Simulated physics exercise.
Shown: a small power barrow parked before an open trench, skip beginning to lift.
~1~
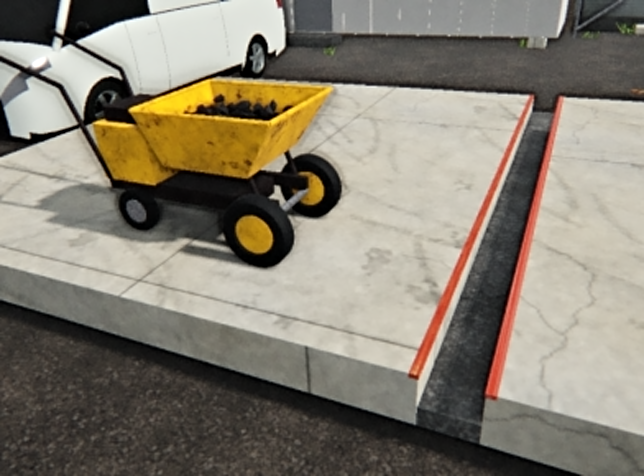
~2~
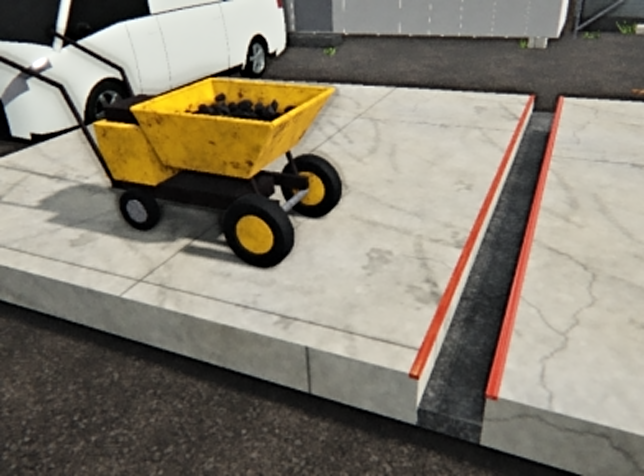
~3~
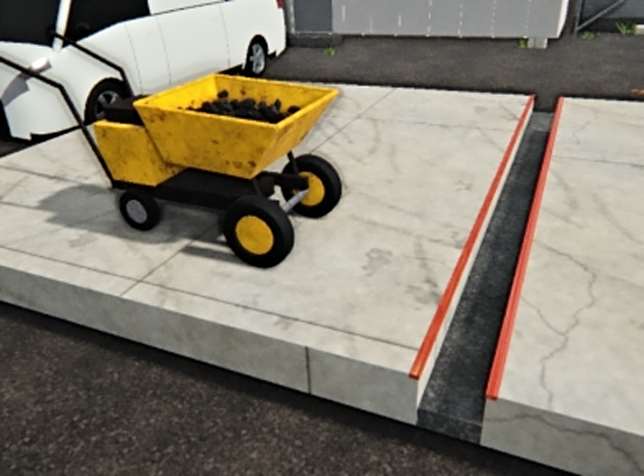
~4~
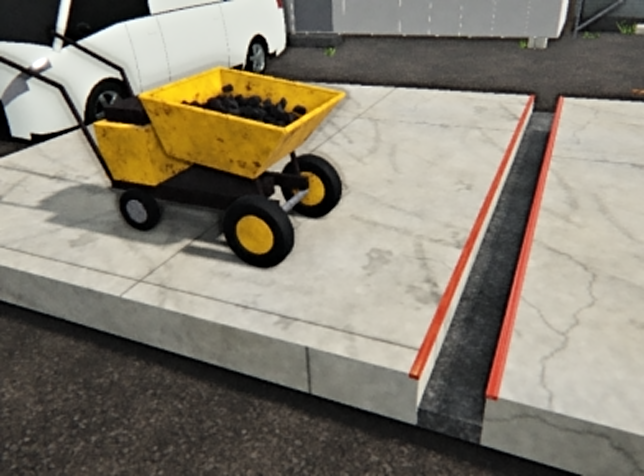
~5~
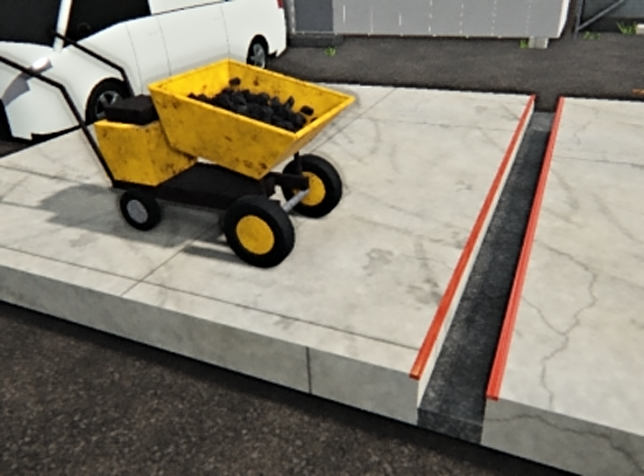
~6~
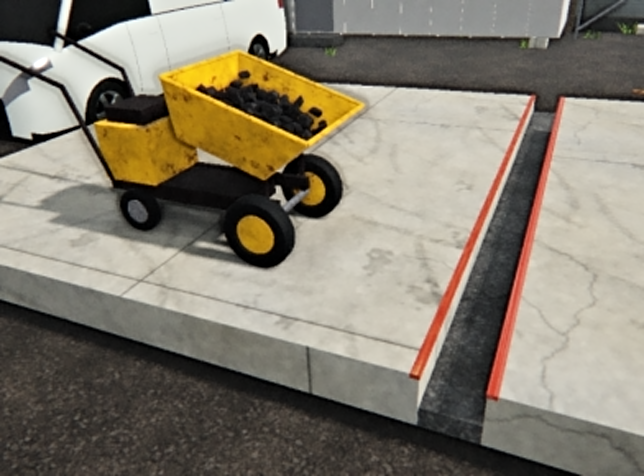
A pale, cracked concrete slab beside dark asphalt, split by a narrow trench edged with red strips at right, is seen from above at an angle by a still camera. A yellow four-wheeled power barrow with black handles and a skip of dark lumps stands at left, before a white vehicle. The barrow stays in place while its skip gradually tilts, the rear rising and the front leaning right.
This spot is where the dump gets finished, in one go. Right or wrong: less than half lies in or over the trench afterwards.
Right.
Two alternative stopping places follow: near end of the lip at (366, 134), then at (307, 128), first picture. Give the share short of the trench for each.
First try: Some 0 %; second try: 40 %.
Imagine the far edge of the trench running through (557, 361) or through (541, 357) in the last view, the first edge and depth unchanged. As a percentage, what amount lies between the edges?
Result, try 1: 30 in a hundred; try 2: 30 in a hundred.
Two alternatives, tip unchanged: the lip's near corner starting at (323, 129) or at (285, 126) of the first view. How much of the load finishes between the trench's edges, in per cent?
Close to 80 in a hundred, and close to 40 in a hundred.
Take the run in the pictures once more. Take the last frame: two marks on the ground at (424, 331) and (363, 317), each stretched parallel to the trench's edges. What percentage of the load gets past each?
First roughly 30 percent, then 80 percent.
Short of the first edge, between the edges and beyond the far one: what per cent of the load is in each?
I'd put short at close to 60, between at close to 30 and beyond at close to 0 per cent.
Just after the last frame, skip tipped steeply; every one in the skip.
A moment on, skip tipped right over; the larger part in the skip; about a tenth short of the trench; just a few in or heaped over the trench; just a few falling.
Further on, skip tipped right over; roughly a quarter in the skip; roughly half short of the trench; roughly a quarter in or heaped over the trench; just a few beyond it; just a few falling.
When it is over, skip tipped right over; about a tenth in the skip; roughly two thirds short of the trench; roughly a quarter in or heaped over the trench; just a few beyond it.
